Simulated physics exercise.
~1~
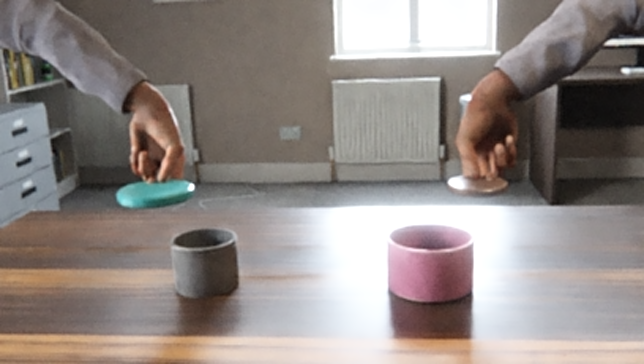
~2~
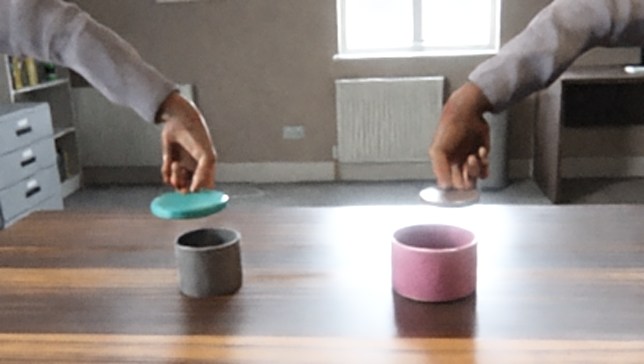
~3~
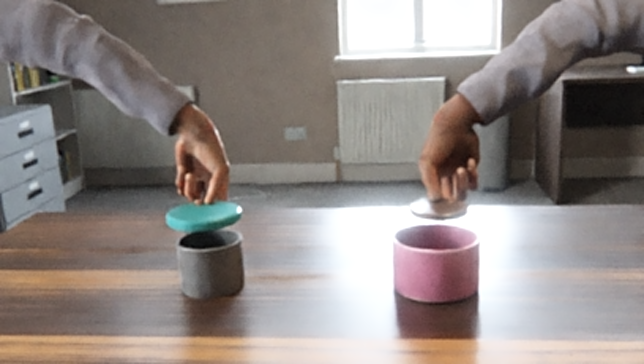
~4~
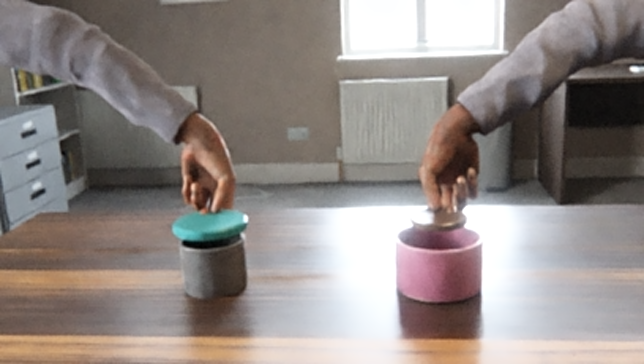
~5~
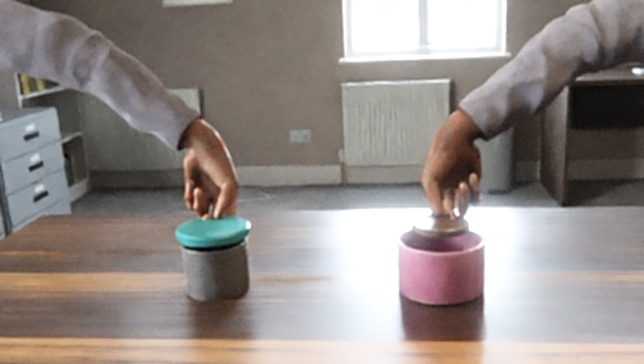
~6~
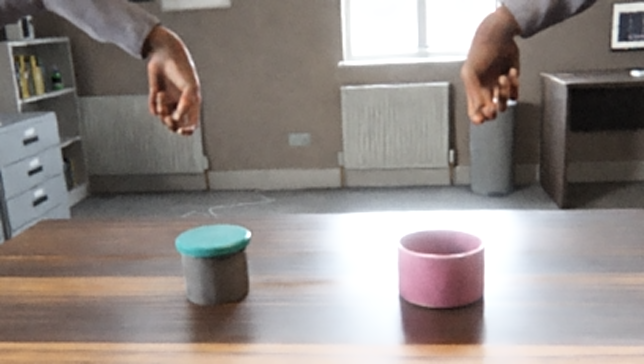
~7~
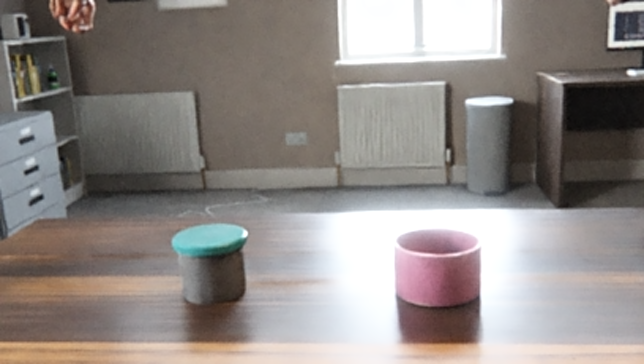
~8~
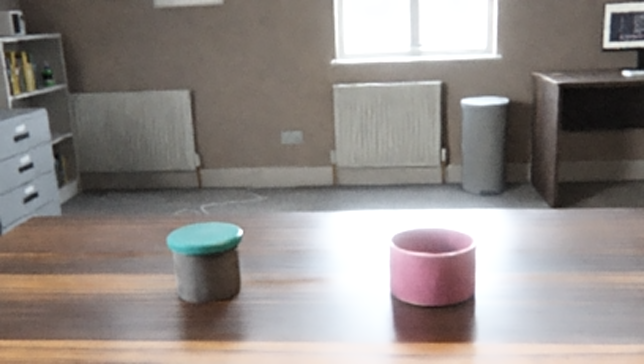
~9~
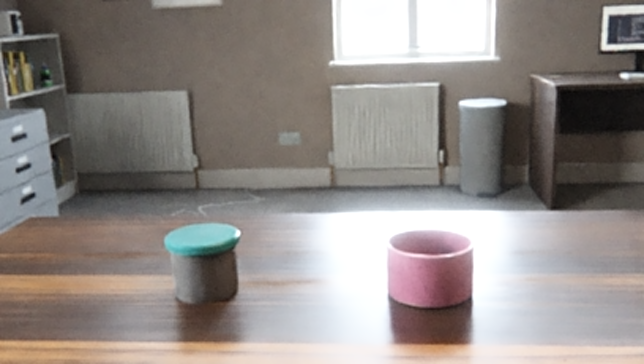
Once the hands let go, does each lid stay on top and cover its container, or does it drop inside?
The turquoise lid stays on top and covers the dark jar. The brown lid drops inside the pink mug, leaving it open.
Two lids, one turquoise and one brown, were lowered by a pair of hands over a dark jar and a pink mug on a table. Once released, the turquoise lid rested on the jar's rim, while the brown one dropped inside the mug.
